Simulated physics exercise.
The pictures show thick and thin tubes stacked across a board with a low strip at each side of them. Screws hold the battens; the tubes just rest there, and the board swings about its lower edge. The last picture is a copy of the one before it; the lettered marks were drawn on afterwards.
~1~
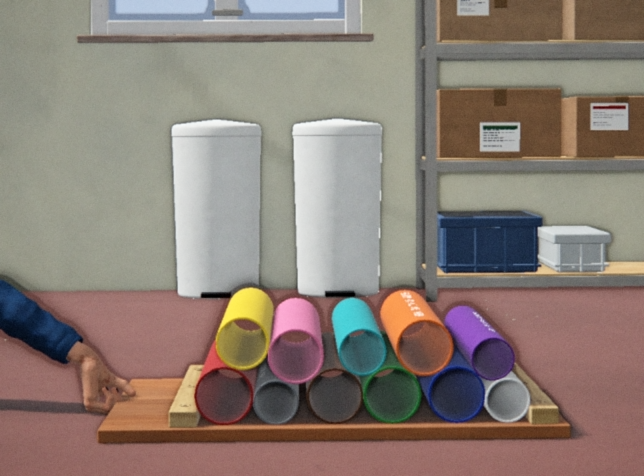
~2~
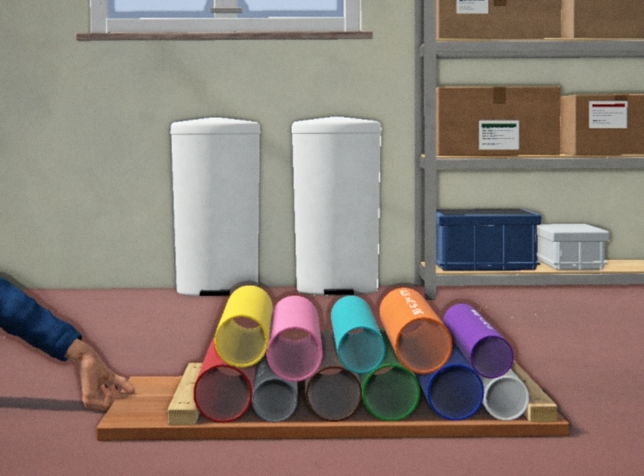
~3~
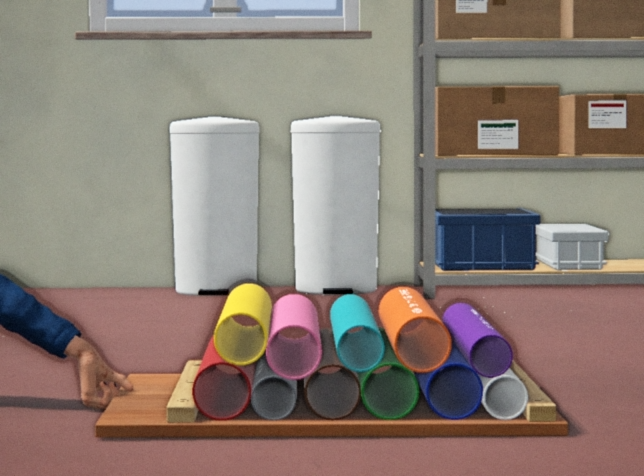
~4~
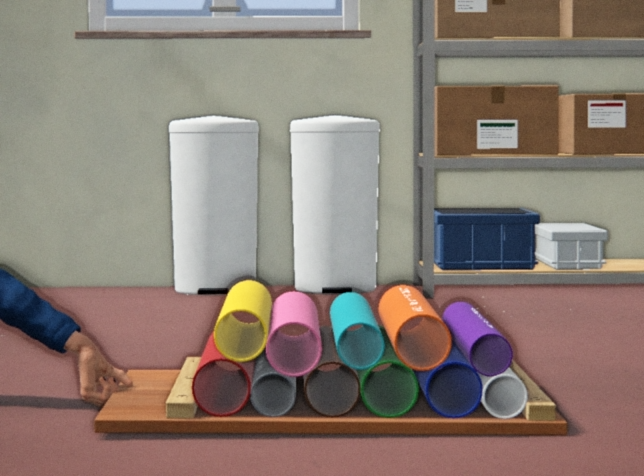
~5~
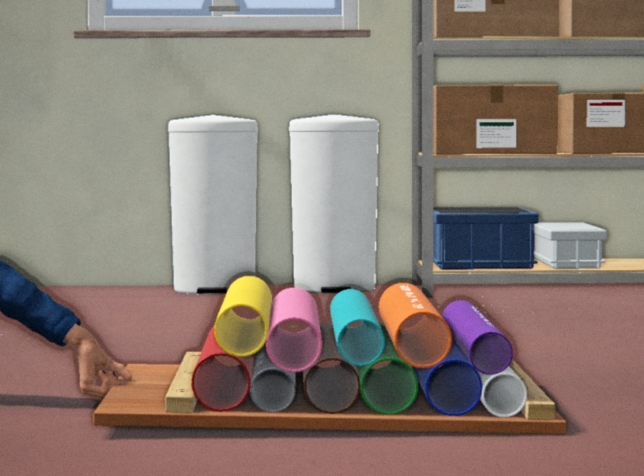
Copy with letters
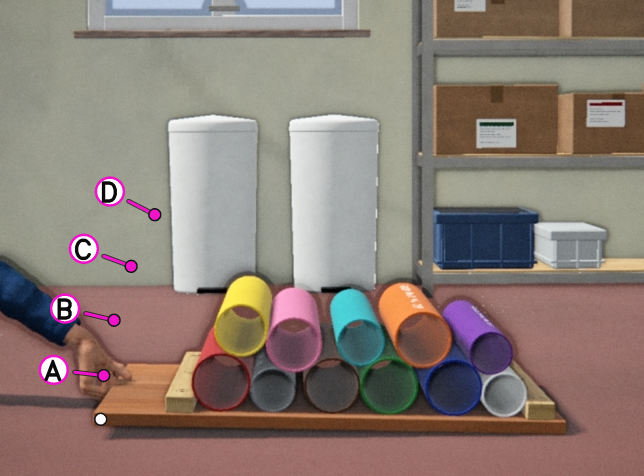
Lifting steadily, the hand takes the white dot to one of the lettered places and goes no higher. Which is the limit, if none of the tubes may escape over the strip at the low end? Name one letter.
At most to B.
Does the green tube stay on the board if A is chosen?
Yes.
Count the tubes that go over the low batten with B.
At B the number is none.
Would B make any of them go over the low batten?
No, at B.
On the marked copy, A at (103, 375); B at (114, 320); C at (131, 266); D at (155, 215); the white dot at (101, 419).
Taking B. A third of the way, board at 12°.
Two thirds of the way, board at 14°.
When it is over, board at 14°, none over the low batten.
As for the rest, A none over the low batten; C four over the low batten (orange, purple, pink, turquoise); D five over the low batten.
